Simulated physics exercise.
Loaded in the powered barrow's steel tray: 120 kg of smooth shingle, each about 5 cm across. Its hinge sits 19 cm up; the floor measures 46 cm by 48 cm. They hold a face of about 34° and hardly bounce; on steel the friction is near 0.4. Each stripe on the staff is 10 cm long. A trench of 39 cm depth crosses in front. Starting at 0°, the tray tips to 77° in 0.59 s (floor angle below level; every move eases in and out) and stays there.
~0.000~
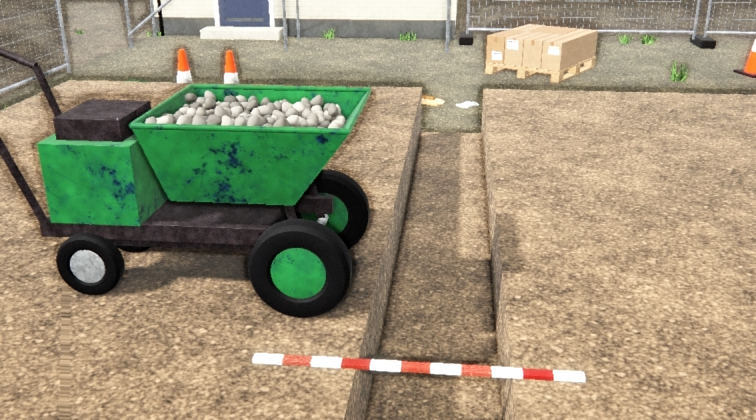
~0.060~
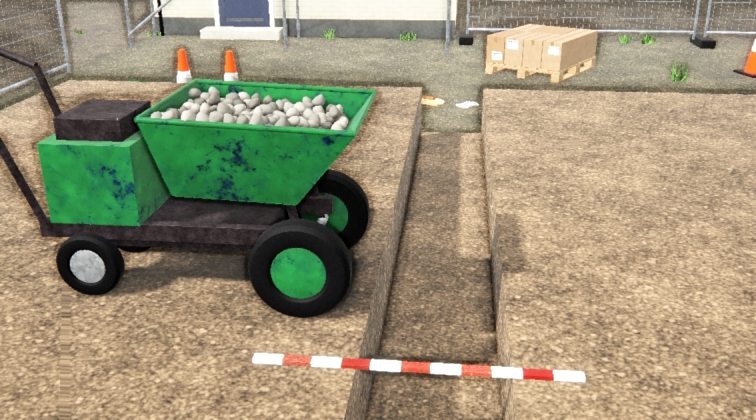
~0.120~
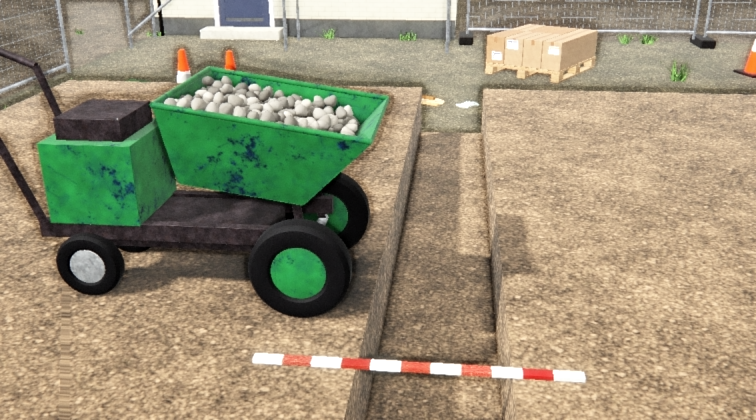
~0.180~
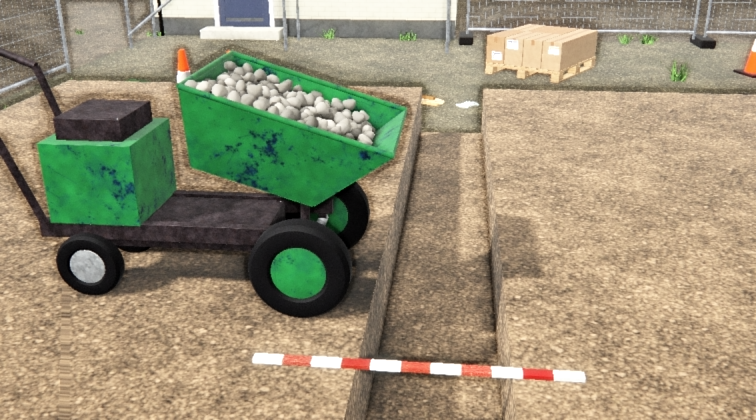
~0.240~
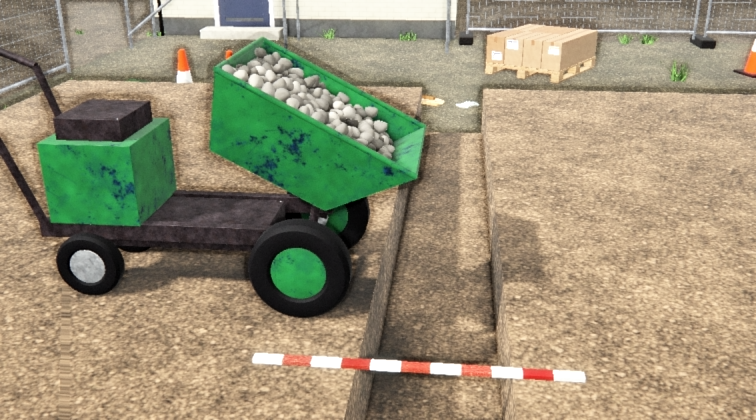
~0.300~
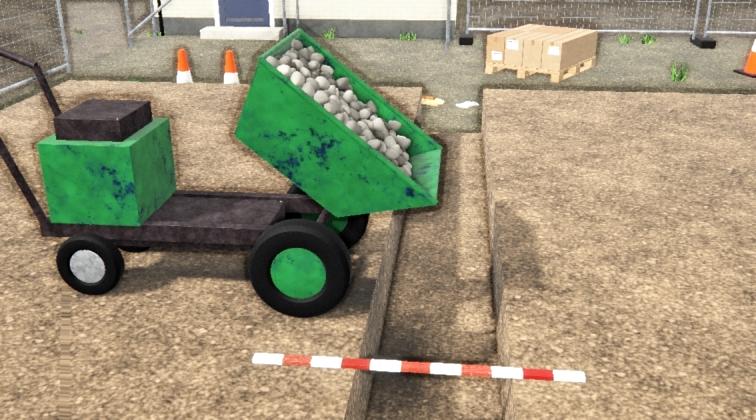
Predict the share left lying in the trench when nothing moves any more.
Some 42 per cent of it.
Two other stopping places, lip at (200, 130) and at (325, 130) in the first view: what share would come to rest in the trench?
Near 80 per cent from the first place, 60 from the second.
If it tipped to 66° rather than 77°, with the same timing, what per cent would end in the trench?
Then about 40 per cent.
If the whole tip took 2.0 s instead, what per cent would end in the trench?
It would be near 65 per cent.
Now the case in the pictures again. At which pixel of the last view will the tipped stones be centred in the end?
Their middle is at about (538, 284).
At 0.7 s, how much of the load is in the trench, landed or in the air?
About 20 per cent by then.
After 0.4 s the floor is at 65°; 100 % in the tray; the foremost stones are at (450, 212).
After 0.7 s the floor is at 77°; 47 % in the tray, 21 % in the trench, 32 % past the trench; the foremost stones are at (585, 300).
After 1.0 s the floor is at 77°; 3 % in the tray, 38 % in the trench, 59 % past the trench; the foremost stones are past the picture's edge.
After 3.0 s the floor is at 77°; 0 % in the tray, 42 % in the trench, 58 % past the trench; the foremost stones are past the picture's edge.
